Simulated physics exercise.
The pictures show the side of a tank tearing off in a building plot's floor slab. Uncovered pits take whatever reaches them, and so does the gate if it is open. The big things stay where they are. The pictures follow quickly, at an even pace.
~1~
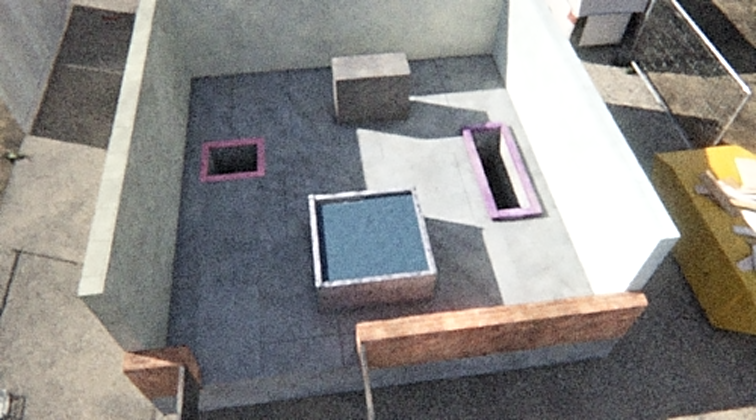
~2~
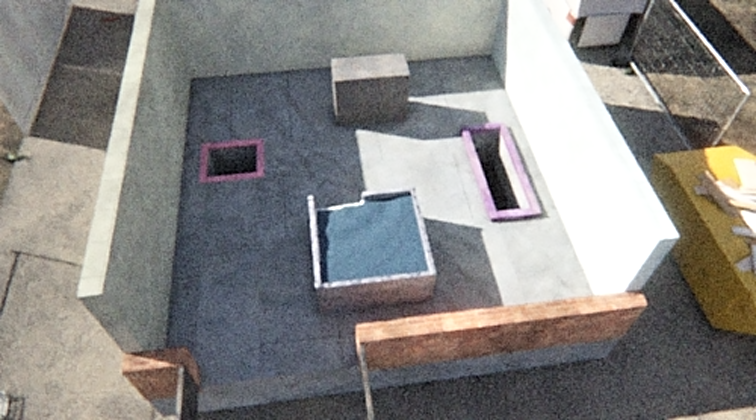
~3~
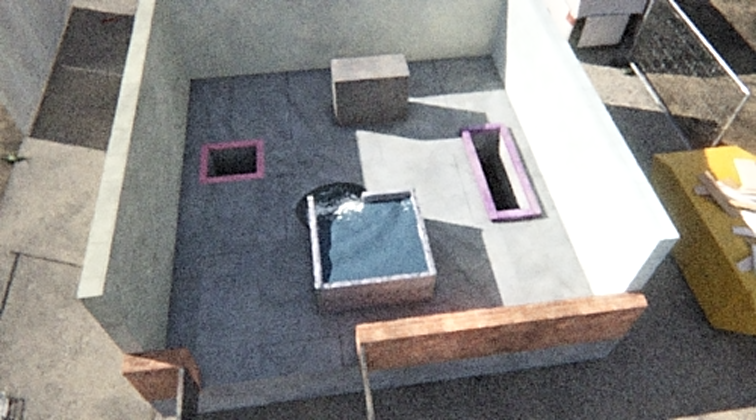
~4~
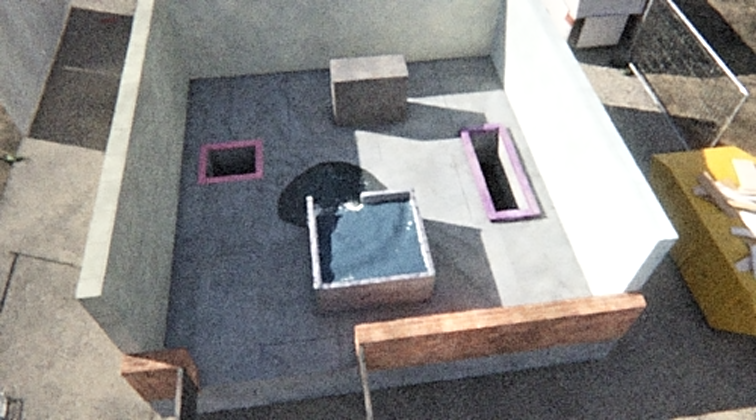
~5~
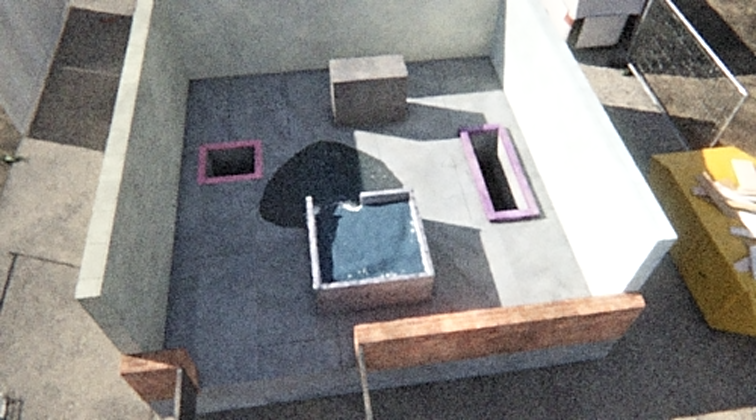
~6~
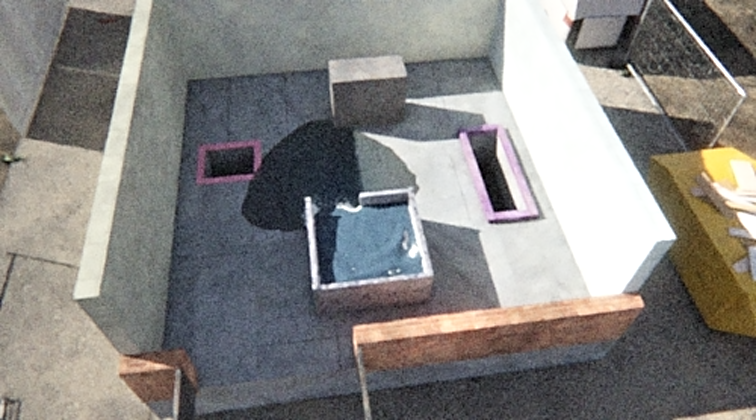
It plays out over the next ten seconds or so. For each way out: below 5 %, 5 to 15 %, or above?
In the end: The gate takes less than 5 %; the pink pit takes more than 15 %; the purple pit takes less than 5 %.
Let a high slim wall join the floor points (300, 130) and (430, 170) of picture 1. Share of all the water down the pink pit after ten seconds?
Roughly, in per cent: Pink 40.
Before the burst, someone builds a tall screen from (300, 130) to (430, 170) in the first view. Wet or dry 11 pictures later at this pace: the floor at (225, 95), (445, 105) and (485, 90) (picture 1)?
As listed: Flooded, no water, free of water.
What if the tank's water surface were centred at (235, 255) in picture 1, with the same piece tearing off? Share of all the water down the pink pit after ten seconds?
In per cent: Pink 50.
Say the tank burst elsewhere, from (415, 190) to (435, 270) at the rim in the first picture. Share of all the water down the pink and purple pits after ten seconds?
Roughly, in per cent: Pink 4, purple 15.
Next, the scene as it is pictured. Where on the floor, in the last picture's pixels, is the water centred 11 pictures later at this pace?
At about (339, 190).
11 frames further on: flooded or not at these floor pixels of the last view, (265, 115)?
Verdict: Awash.
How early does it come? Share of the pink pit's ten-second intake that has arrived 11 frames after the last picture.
Near 20 in a hundred.
A moment on, water covers 25 % of the floor; the gate 0 %, the pink pit 2 %, the purple pit 0 %.
Next, water covers 35 % of the floor; the gate 0 %, the pink pit 5 %, the purple pit 0 %.
Then, water covers 50 % of the floor; the gate 0 %, the pink pit 8 %, the purple pit 0 %.
Later, water covers 65 % of the floor; the gate 0 %, the pink pit 17 %, the purple pit 0 %.
In the end, water covers 80 % of the floor; the gate 1 %, the pink pit 26 %, the purple pit 0 %.
